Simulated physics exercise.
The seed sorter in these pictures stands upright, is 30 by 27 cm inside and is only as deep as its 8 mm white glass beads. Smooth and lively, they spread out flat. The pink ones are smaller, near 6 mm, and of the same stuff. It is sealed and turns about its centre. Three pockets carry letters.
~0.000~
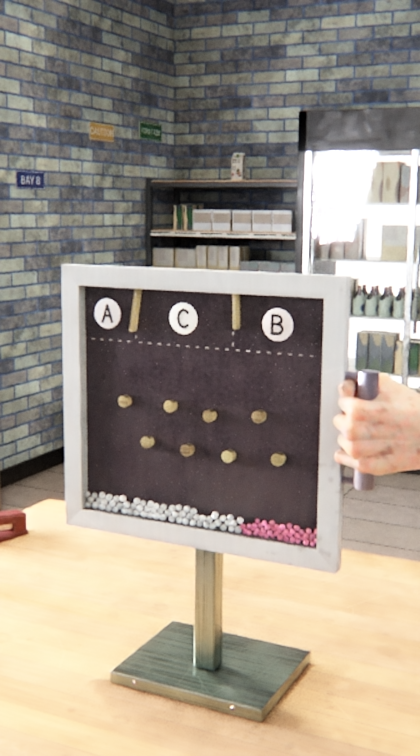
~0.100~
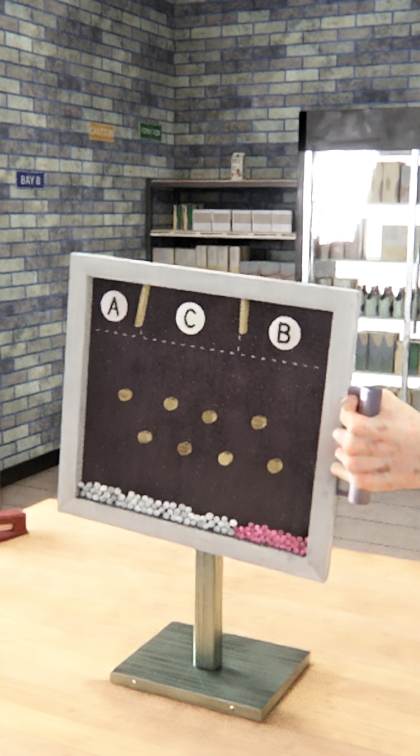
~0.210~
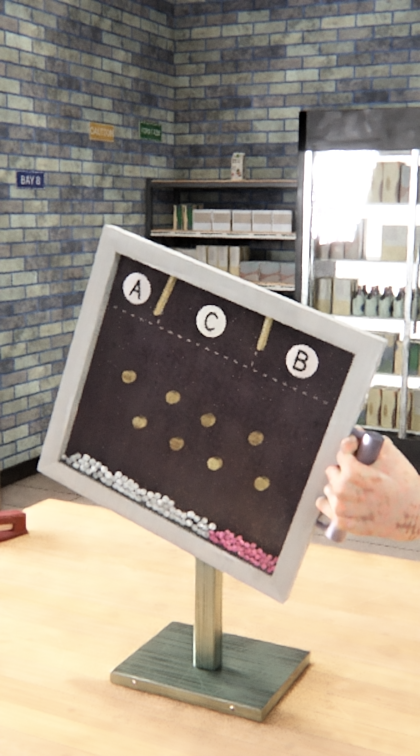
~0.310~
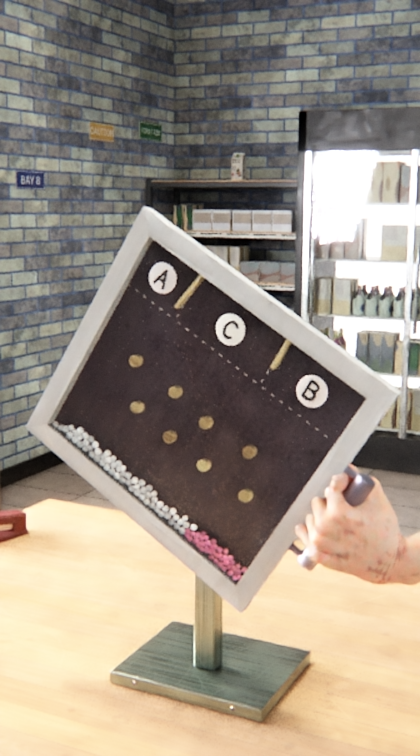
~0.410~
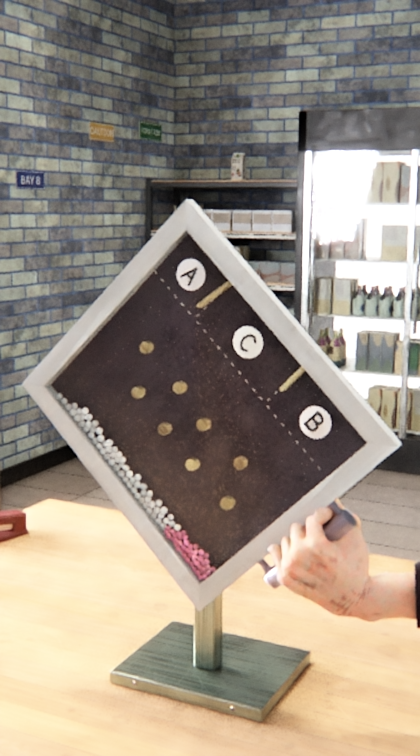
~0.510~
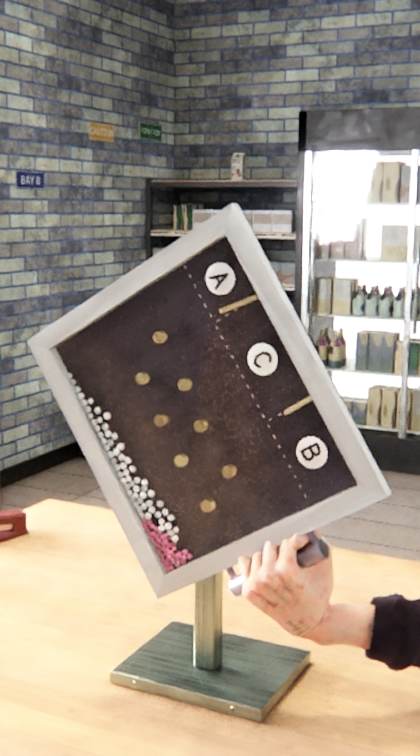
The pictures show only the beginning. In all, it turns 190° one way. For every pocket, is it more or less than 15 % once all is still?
A: Less; B: More; C: Less than 15 %.
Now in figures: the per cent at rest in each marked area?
Pocket A: 0; pocket B: 95; pocket C: 0.
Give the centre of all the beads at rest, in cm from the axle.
About 12 cm left and 8 cm below.
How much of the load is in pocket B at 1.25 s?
About 60 per cent.
After 0.88 s, it stands 108° clockwise; the beads' middle is 9 cm left of and 11 cm below the centre; B 5 %.
After 1.25 s, it stands 157° clockwise; the beads' middle is 8 cm left of and 12 cm below the centre; B 60 %.
After 1.57 s, it has come round 190° clockwise; the beads' middle is 12 cm left of and 8 cm below the centre; B 90 %.
At rest by 2.9 s, it has come round 190° clockwise; A 0 %, B 95 %, C 0 %, elsewhere 5 %.
